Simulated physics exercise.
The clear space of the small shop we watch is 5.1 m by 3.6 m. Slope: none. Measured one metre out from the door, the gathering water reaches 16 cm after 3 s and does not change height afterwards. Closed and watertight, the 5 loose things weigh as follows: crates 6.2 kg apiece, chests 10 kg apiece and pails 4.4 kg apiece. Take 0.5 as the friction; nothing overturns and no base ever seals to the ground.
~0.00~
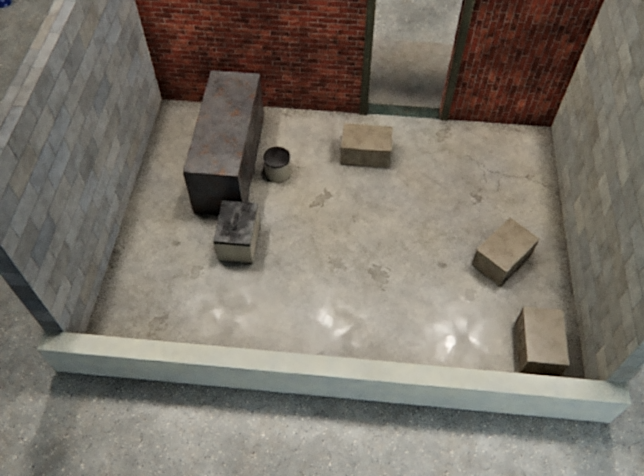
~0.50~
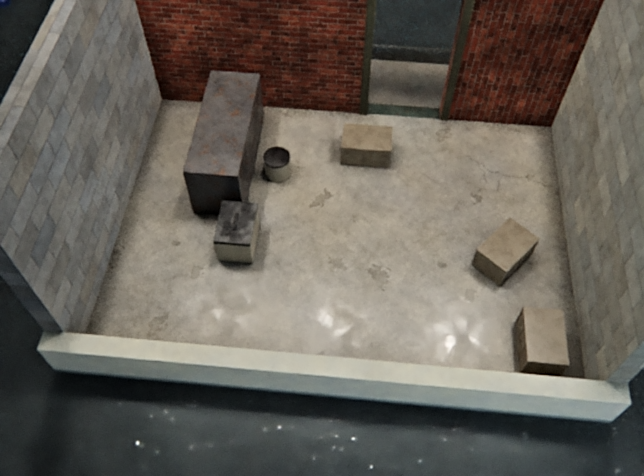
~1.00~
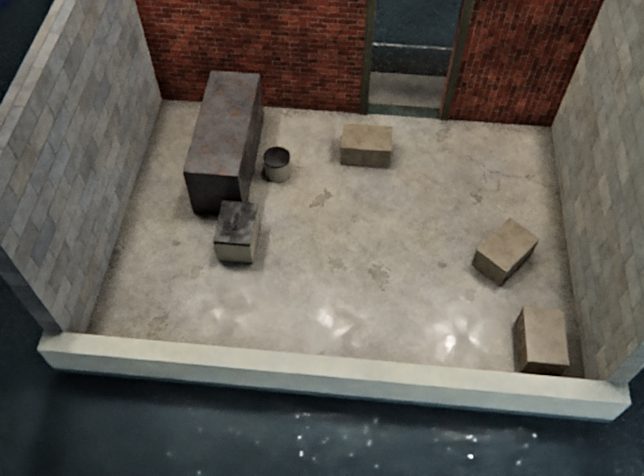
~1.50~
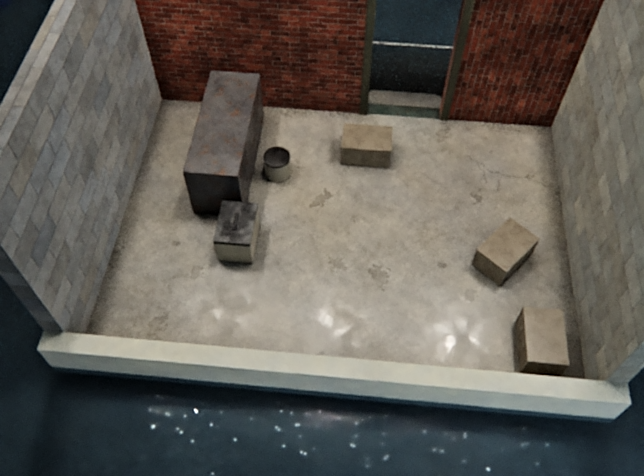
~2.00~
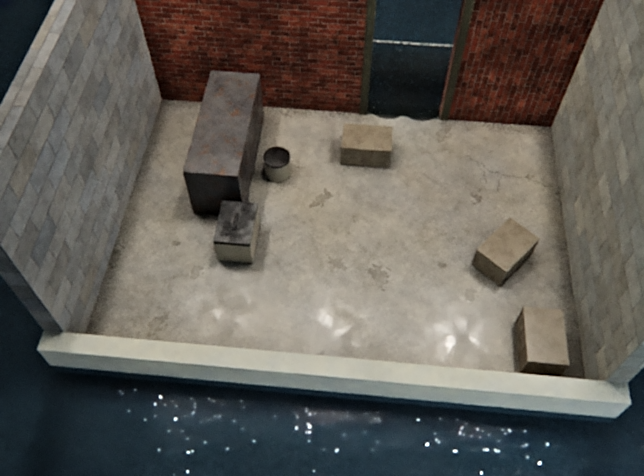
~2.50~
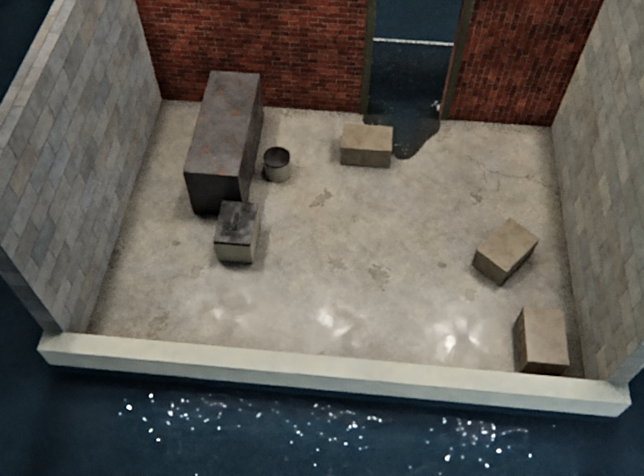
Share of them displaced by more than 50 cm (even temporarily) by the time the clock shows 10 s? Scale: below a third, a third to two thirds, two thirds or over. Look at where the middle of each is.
On that scale, a third to two thirds.
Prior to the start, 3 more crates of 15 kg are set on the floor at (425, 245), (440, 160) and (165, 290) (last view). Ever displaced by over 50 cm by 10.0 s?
Result, in listed order: Not exceeded / exceeded / not exceeded.
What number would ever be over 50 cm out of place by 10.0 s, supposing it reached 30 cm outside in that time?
That would give 4.
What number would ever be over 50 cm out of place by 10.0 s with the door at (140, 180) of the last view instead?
Result: 0 of them.
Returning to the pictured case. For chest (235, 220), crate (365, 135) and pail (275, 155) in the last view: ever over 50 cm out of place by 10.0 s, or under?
Within, beyond, within.
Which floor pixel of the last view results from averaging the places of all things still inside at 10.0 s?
(350, 268).
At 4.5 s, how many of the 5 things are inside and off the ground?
At that moment 0.
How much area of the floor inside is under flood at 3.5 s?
Some 3.0 m2 of it.
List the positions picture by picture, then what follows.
In the first picture, a crate at (367, 137) rests on the ground; a chest at (236, 222) rests on the ground; 0.0 m2 under water; 0 of 5 have shifted.
In the second picture, a crate at (367, 137), on the bottom; a chest at (236, 222) rests on the ground; water covers 0.0 m2; 0 of 5 have shifted.
In the third picture, a crate at (367, 137) rests on the ground; a chest at (236, 222) rests on the ground; 0.0 m2 under water; 0 of 5 have shifted.
In the fourth picture, a crate at (367, 137), on the bottom; a chest at (236, 222) rests on the ground; 0.0 m2 under water; 0 of 5 have shifted.
In the fifth picture, a crate at (367, 137) rests on the ground; a chest at (236, 222), on the bottom; water covers 0.0 m2; 0 of 5 have shifted.
In the sixth picture, a crate at (367, 137) rests on the ground; a chest at (236, 222), on the bottom; 0.4 m2 under water; 0 of 5 have shifted.
After 3.5 s 0 of 5 are over 50 cm from their spots; 0 afloat.
After 4.5 s 1 of 5 are over 50 cm from their spots; 0 afloat.
After 7.0 s 2 of 5 are over 50 cm from their spots; 2 afloat.
After 10.0 s 1 of 5 are over 50 cm from their spots, and 2 have been at some point; 3 afloat.
